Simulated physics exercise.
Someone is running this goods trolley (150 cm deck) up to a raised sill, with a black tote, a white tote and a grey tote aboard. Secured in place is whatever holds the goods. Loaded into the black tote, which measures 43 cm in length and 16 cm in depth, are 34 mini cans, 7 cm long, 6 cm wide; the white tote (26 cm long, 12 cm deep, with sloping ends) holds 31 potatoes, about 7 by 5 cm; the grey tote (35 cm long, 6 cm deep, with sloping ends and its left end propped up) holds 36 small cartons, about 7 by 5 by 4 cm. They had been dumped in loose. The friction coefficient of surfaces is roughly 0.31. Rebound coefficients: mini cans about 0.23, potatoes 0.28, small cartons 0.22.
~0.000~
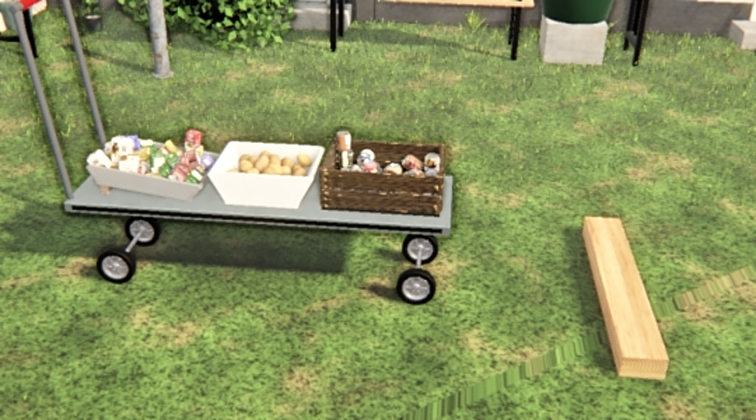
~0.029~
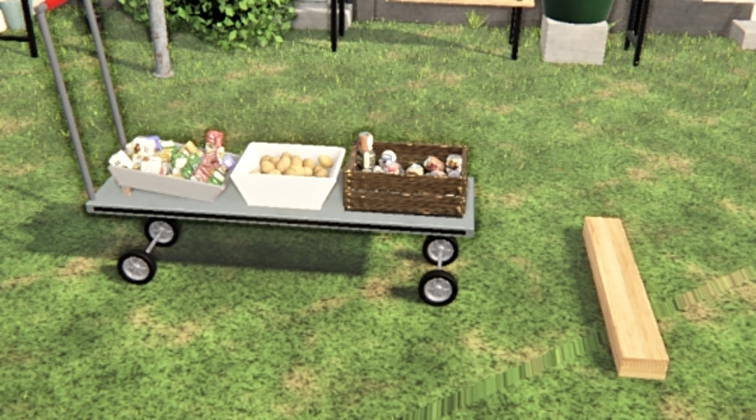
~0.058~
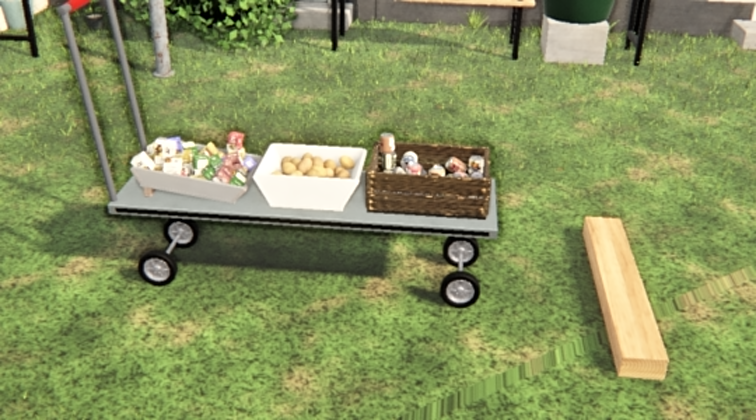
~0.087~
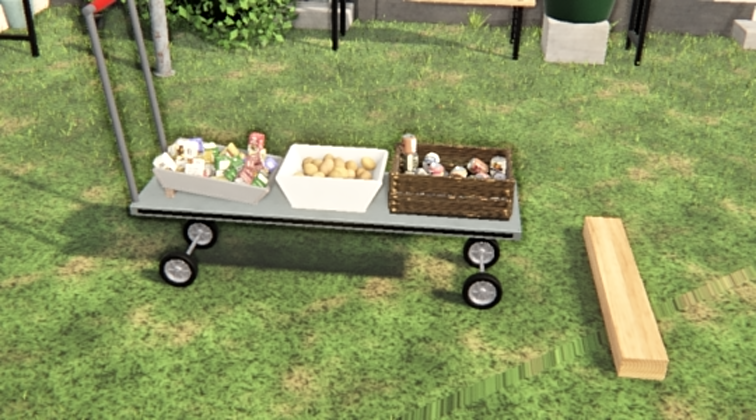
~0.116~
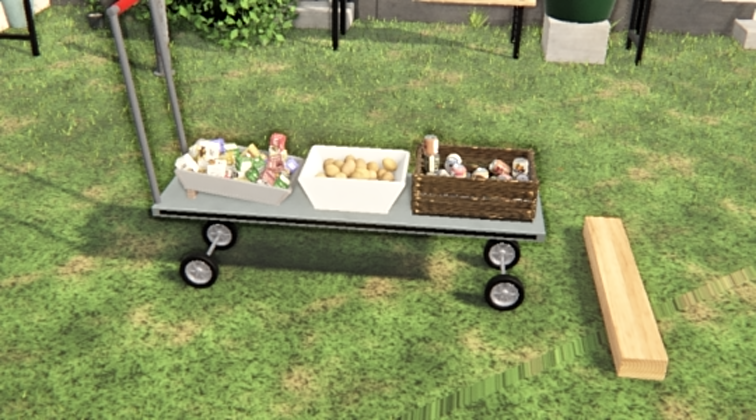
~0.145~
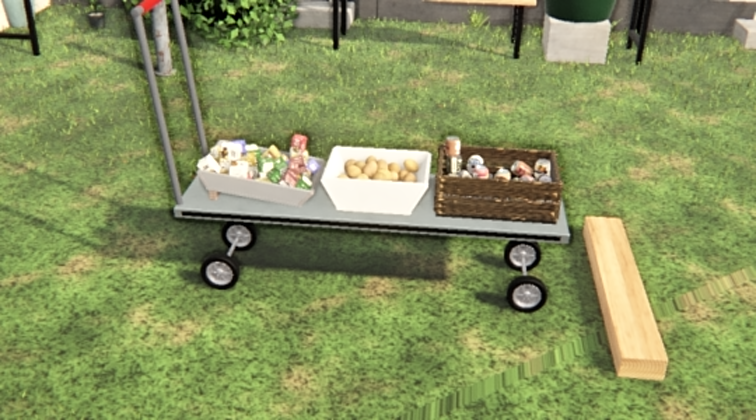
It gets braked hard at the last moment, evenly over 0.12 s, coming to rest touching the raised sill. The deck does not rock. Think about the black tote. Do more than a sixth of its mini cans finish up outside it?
No.
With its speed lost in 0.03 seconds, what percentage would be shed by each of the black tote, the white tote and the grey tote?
In that case black tote 10, white tote 20 and grey tote 50 per cent.
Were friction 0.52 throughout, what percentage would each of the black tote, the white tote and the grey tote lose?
Then black tote 0, white tote 0, grey tote 40 per cent.
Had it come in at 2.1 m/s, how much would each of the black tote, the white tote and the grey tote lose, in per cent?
Then the black tote sheds 0 per cent of its load, the white tote 0 per cent, and the grey tote 20 per cent.
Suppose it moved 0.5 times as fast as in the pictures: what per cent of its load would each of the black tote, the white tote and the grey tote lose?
Black tote 0, white tote 0, grey tote 10 per cent.
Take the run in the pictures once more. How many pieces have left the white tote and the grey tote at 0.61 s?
White tote 3, grey tote 12, roughly.
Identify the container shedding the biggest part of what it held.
That would be the grey tote.
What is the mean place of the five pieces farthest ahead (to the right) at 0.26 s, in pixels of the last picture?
(603, 192).
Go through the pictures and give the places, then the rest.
In the first frame (each is followed by its nearest rim corner in this view; the camera moves round a little), black tote, (439, 176); white tote, (309, 178); 67 cm short of the stop; none out.
In the second frame, black tote, (462, 178); white tote, (332, 179); 58 cm short of the stop.
In the third frame, black tote, (486, 179); white tote, (355, 181); 49 cm short of the stop.
In the fourth frame, black tote, (510, 180); white tote, (378, 182); 41 cm short of the stop.
In the fifth frame, black tote, (534, 182); white tote, (401, 183); 32 cm short of the stop.
In the sixth frame, black tote, (558, 183); white tote, (424, 185); 23 cm short of the stop; none out.
After 0.16 s, the brake bites.
After 0.26 s, black tote 34 in, 0 out, white tote 31 in, 0 out and grey tote 36 in, 0 out.
After 0.38 s, black tote 34 in, 0 out, white tote 31 in, 0 out and grey tote 29 in, 7 out.
After 0.61 s, black tote 33 in, 1 out, white tote 28 in, 3 out and grey tote 24 in, 12 out.
Outcome (at 1.11 s), black tote 33 in, 1 out, white tote 28 in, 3 out and grey tote 23 in, 13 out. Asked share, 1 of 34, 3 per cent.
